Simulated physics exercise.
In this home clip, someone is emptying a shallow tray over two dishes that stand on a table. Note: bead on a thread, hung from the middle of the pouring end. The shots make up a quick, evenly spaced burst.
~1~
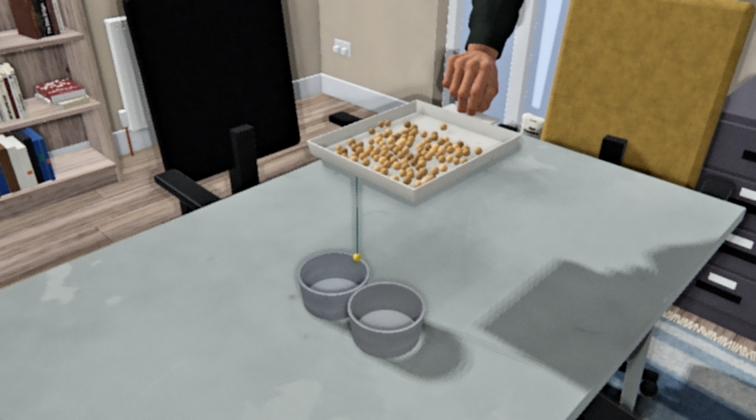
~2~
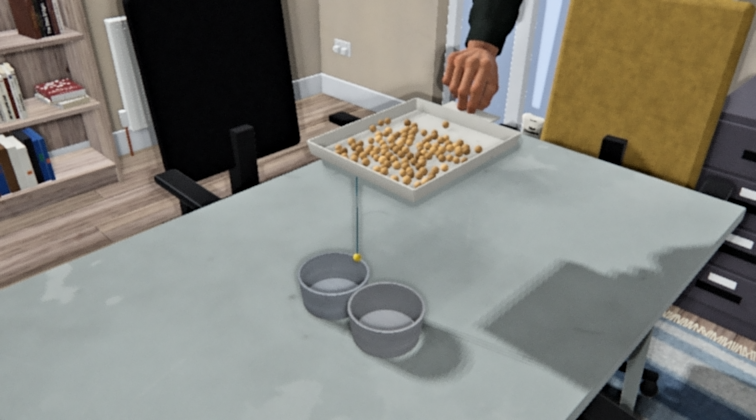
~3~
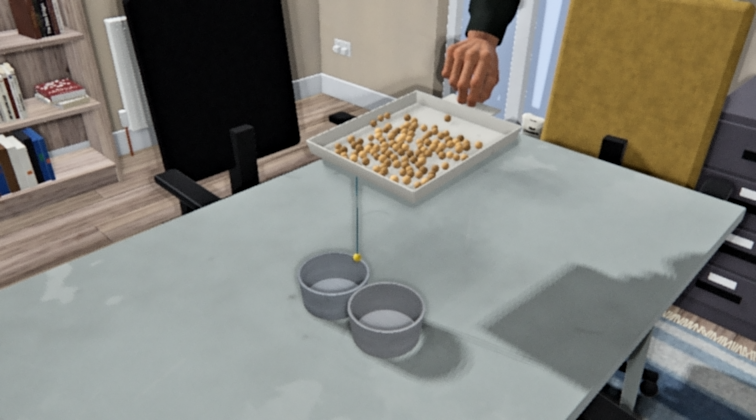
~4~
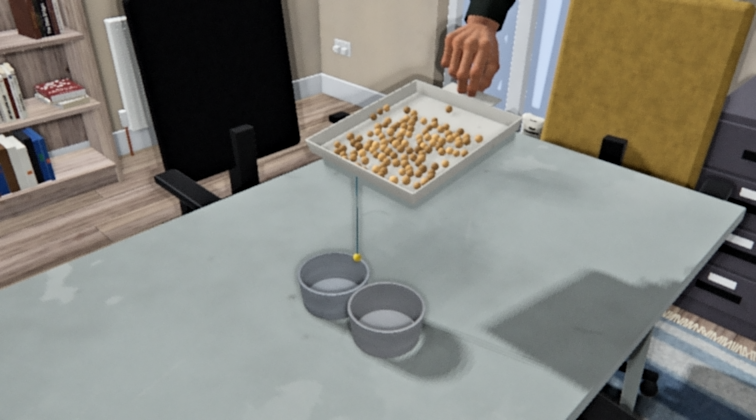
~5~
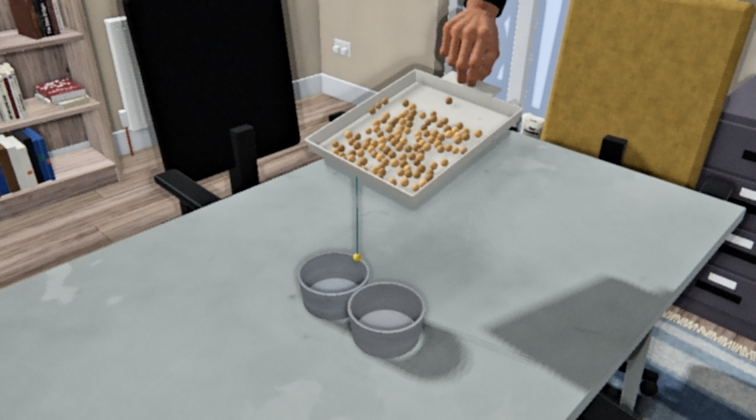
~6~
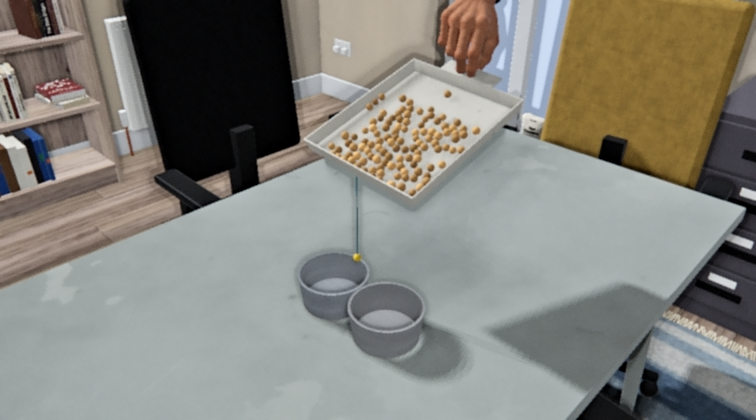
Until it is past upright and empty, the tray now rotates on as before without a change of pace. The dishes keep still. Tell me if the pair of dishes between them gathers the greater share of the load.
They do.
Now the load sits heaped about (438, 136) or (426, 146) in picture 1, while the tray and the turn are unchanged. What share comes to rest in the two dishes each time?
First some 90, then 90 per cent.
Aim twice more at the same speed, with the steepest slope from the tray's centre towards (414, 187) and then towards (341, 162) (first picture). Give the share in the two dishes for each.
Well, 70 percent for one and then 20 percent for the other.
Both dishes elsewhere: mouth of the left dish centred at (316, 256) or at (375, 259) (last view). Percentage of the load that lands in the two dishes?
Around 50 and then 0 per cent.
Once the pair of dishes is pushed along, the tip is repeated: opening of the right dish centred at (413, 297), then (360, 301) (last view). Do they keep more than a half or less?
Earlier try a minority share, later try a majority share.
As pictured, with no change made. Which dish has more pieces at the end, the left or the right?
That's the right side.
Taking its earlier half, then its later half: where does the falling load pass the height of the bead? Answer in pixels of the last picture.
At (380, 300) for the first part, then at (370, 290) for the others.
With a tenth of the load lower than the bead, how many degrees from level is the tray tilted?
Close to 85° of tilt at that moment.
Shortly afterwards, tray tipped steeply; all but a few on the tray; only a few in the air.
Next, tray tipped past a quarter turn; near a quarter on the tray; near half in the right dish; a little in the left dish; a little outside both; near a quarter in the air.
Some moments later, tray tipped past a quarter turn; near two thirds in the right dish; near a quarter in the left dish; a little outside both.
In the end, tray tipped past a quarter turn; near two thirds in the right dish; near a quarter in the left dish; a little outside both.
